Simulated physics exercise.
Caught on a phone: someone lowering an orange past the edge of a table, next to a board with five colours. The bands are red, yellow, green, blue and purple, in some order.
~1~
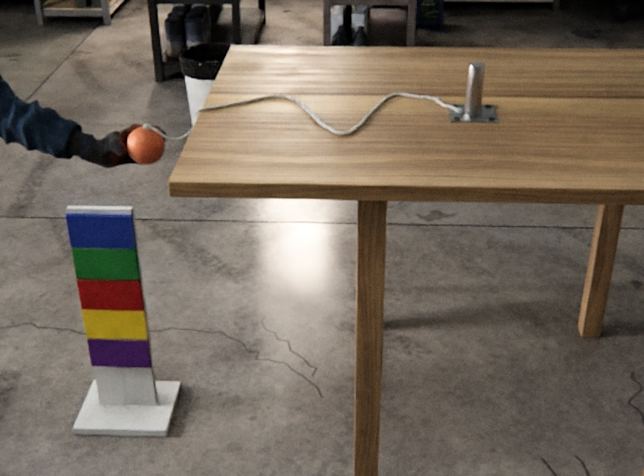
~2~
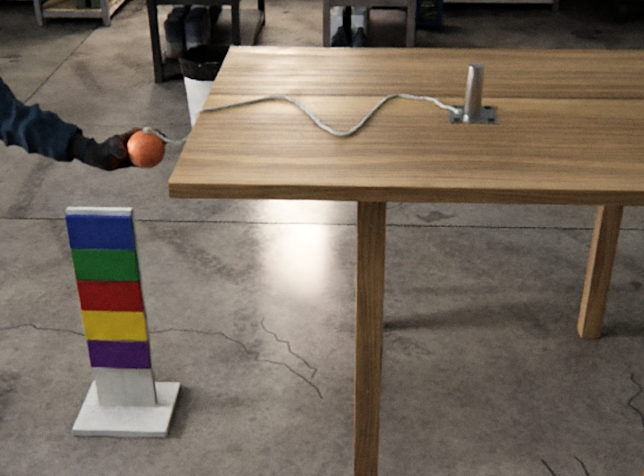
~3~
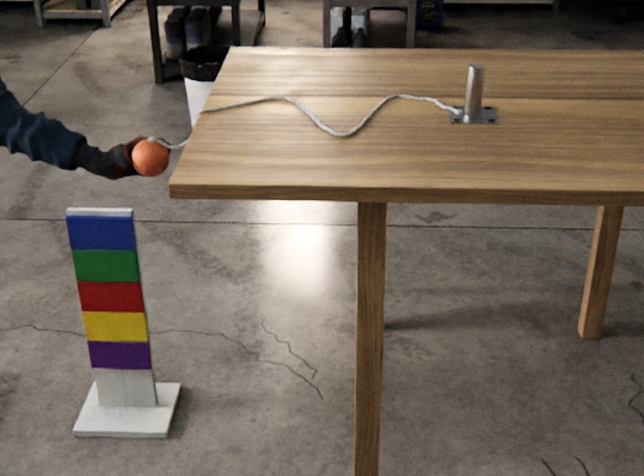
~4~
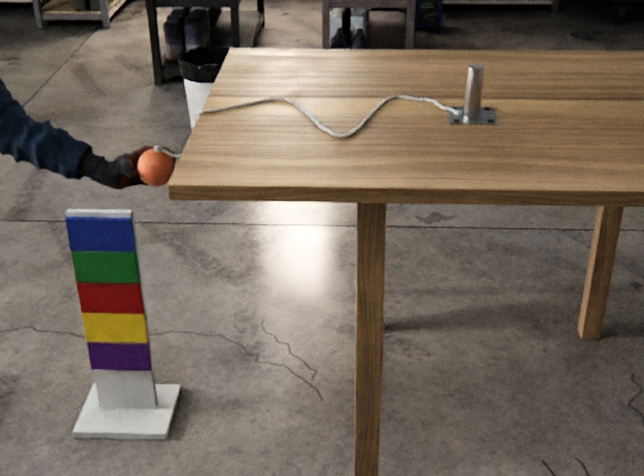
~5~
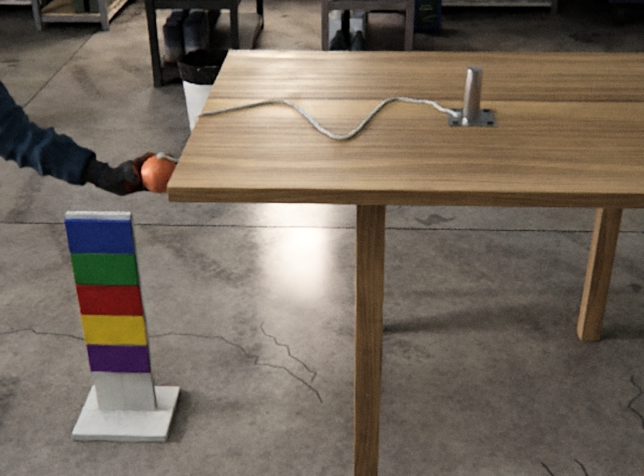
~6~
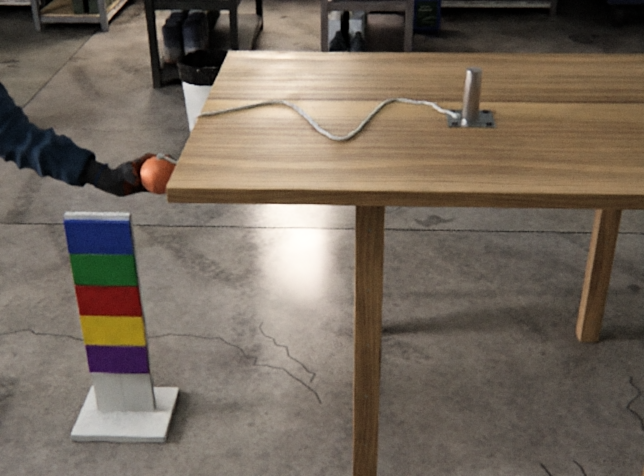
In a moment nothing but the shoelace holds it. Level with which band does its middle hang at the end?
The yellow one.
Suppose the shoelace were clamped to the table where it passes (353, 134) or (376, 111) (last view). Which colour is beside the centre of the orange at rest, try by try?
In that order: Green; red.
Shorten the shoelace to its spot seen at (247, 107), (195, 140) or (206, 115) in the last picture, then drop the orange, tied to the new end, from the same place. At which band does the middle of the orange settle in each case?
It would be blue; red; green.
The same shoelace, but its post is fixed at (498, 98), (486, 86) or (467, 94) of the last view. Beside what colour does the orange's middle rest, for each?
Taking them in turn: Red; red; yellow.
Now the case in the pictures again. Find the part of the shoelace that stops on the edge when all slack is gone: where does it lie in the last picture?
That spot is around (313, 123).
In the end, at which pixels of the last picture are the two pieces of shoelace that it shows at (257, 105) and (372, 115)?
About (209, 198), and the other about (318, 112).
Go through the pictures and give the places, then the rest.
In the first frame, orange (146, 146); blue (100, 233); green (105, 265); red (110, 296); yellow (115, 326); purple (119, 354).
In the second frame, orange (146, 149); shoelace through (437, 100) (376, 109) (332, 132) (297, 101) (219, 108).
In the third frame, orange (151, 158).
In the fourth frame, orange (156, 168); shoelace through (436, 102) (375, 110) (331, 133) (296, 103) (218, 110).
In the fifth frame, orange (160, 174).
In the sixth frame, orange (159, 175); shoelace through (435, 105) (374, 113) (330, 136) (295, 106) (217, 113).
A little later, orange near (179, 334); level with yellow.
Next, orange near (245, 312); level with yellow.
Later still, orange near (204, 318); level with yellow.
When it is over, orange near (223, 321); level with yellow. The shoelace holds its middle at yellow.
